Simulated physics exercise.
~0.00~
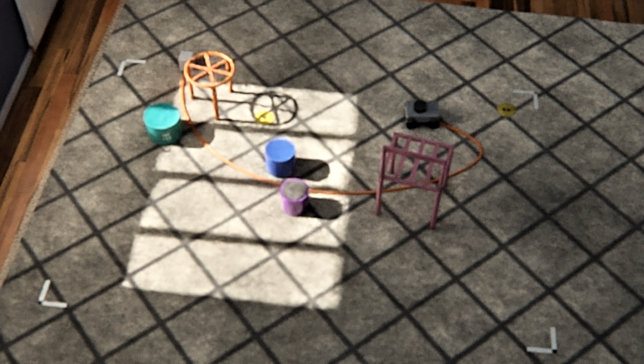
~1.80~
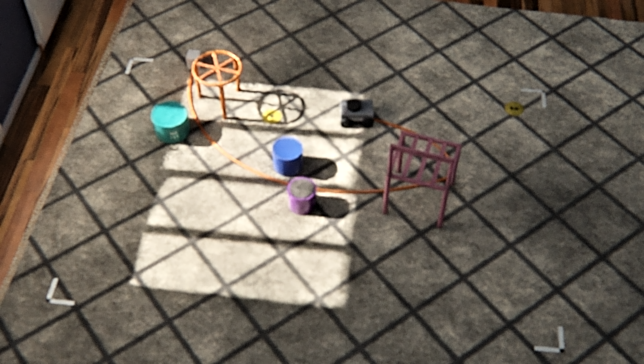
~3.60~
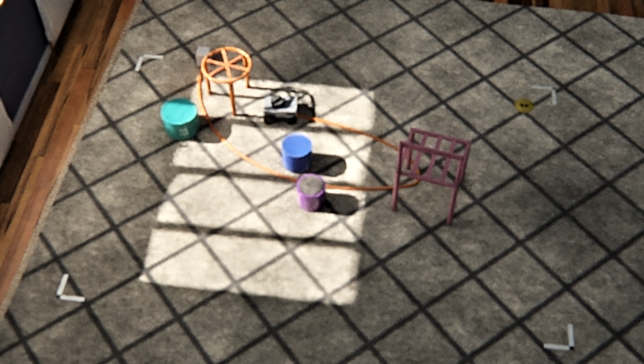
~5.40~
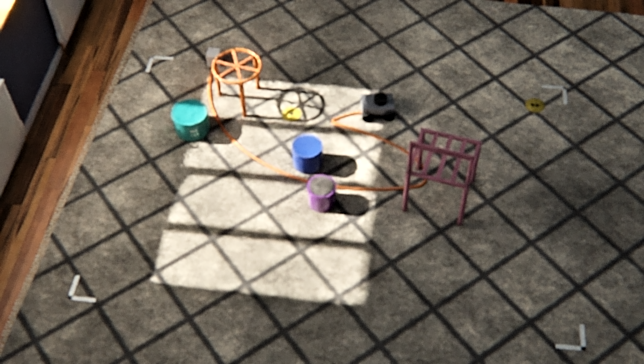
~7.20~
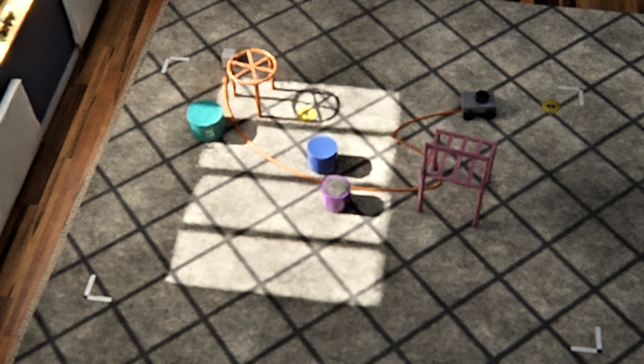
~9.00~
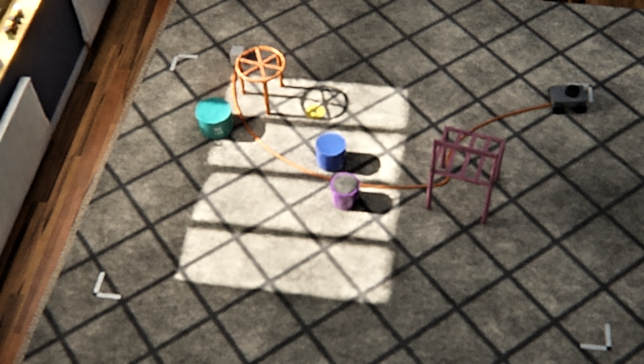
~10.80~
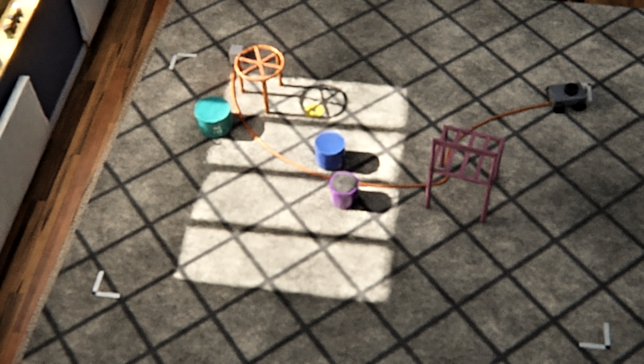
On a grey rug, a pink chair and an orange stool stood still near a teal bucket, blue bin and purple pot while a small dark cart trailing an orange lead moved left, then rolled far right and stopped, leaving them in place.
